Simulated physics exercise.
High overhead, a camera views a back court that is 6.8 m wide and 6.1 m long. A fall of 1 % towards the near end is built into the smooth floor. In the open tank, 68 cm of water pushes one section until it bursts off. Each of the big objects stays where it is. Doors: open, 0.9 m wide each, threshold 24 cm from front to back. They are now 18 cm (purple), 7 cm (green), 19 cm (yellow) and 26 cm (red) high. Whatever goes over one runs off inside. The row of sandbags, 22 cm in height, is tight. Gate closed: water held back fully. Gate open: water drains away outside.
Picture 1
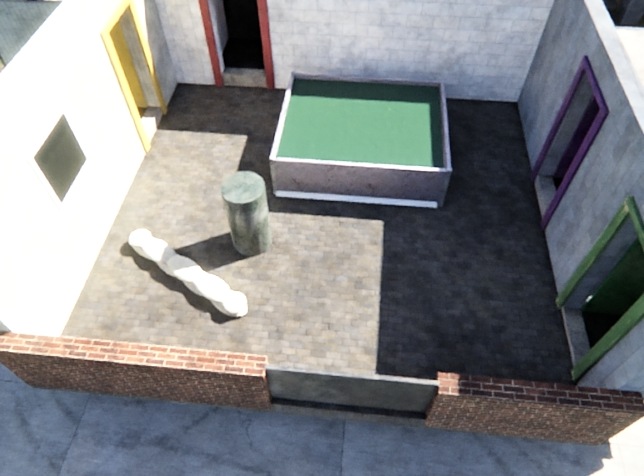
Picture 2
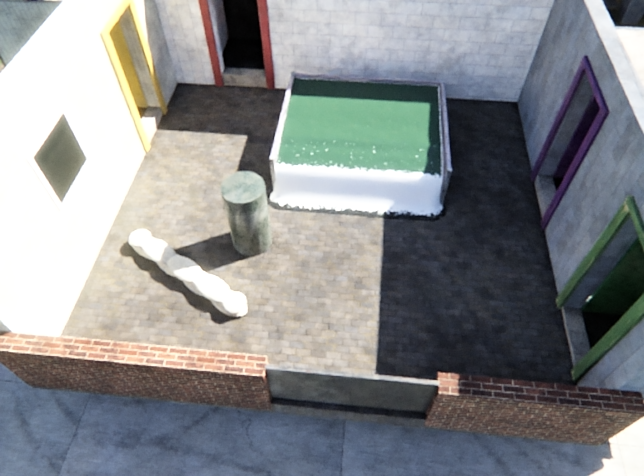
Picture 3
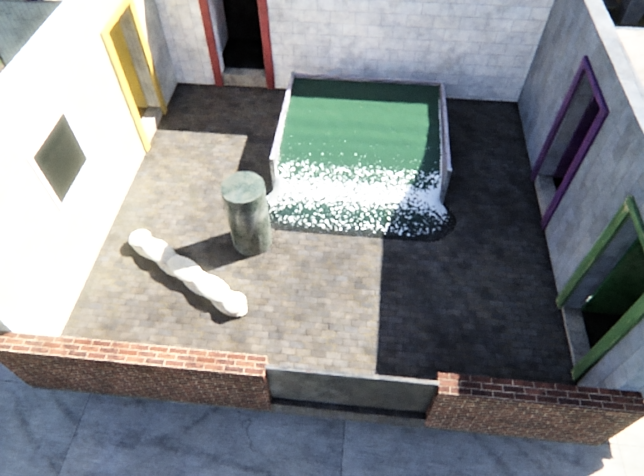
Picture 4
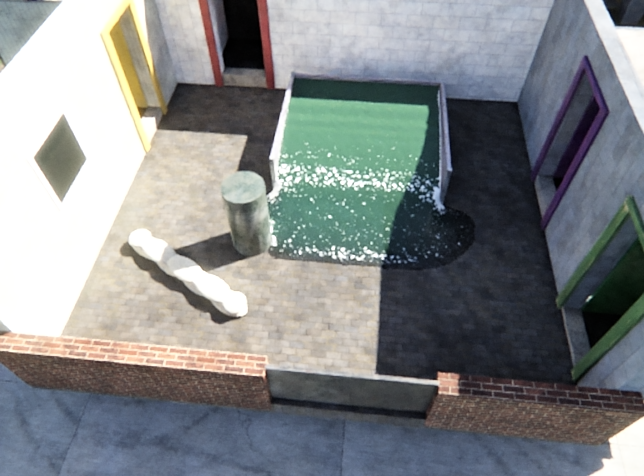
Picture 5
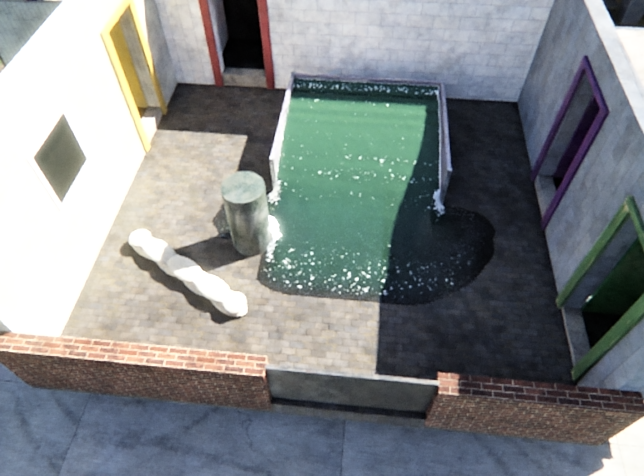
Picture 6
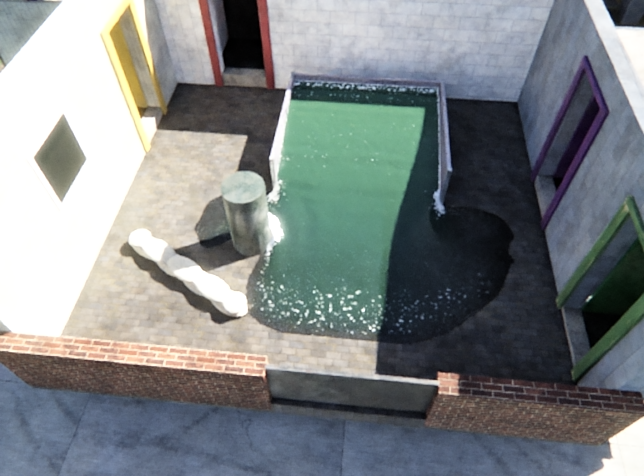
In a walled courtyard with coloured doorways, the front of a raised tank gave way and green water poured out, foaming and spreading across the paving, past a round pillar and towards the brick wall.
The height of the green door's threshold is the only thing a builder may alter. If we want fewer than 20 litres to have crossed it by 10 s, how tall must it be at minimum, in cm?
It needs to be roughly 28 cm tall.
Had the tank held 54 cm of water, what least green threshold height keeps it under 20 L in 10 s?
The step would need to be some 21 cm high.
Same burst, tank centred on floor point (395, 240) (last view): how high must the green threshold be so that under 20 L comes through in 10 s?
It should be around 35 cm high.
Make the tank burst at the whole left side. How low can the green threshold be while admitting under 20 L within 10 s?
It should stand roughly 16 cm high.
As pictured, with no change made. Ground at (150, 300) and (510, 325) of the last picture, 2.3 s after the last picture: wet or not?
Taking them in turn, they come out submerged and submerged.
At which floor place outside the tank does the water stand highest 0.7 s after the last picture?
Around (294, 387).
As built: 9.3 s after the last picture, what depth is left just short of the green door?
It stands about 8.0 centimetres deep.
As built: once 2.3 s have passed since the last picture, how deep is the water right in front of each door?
Purple door 0 cm, green door 27 cm, yellow door 2 cm, red door 0 cm.
Then, 0.7 s after the last picture water covers 40 % of the floor, deepest (46 cm) near (294, 387); 1 cm at the green door, 0 litres in over its 7 cm threshold.
Then, 2.3 s after the last picture water covers 60 % of the floor, deepest (46 cm) near (573, 415); 27 cm at the green door, 59 litres in over its 7 cm threshold.
Then, 9.3 s after the last picture water covers 95 % of the floor, deepest (18 cm) near (149, 147); 8 cm at the green door, 386 litres in over its 7 cm threshold.
At the green door as built, the water peaked near 27 cm, 2.3 s after the last picture.
Run again over the same 10 s with other heights there, 39 litres in over 24.5 cm, 4 litres over 33.5 cm. The limit of 20 litres is kept from about 28 cm up.
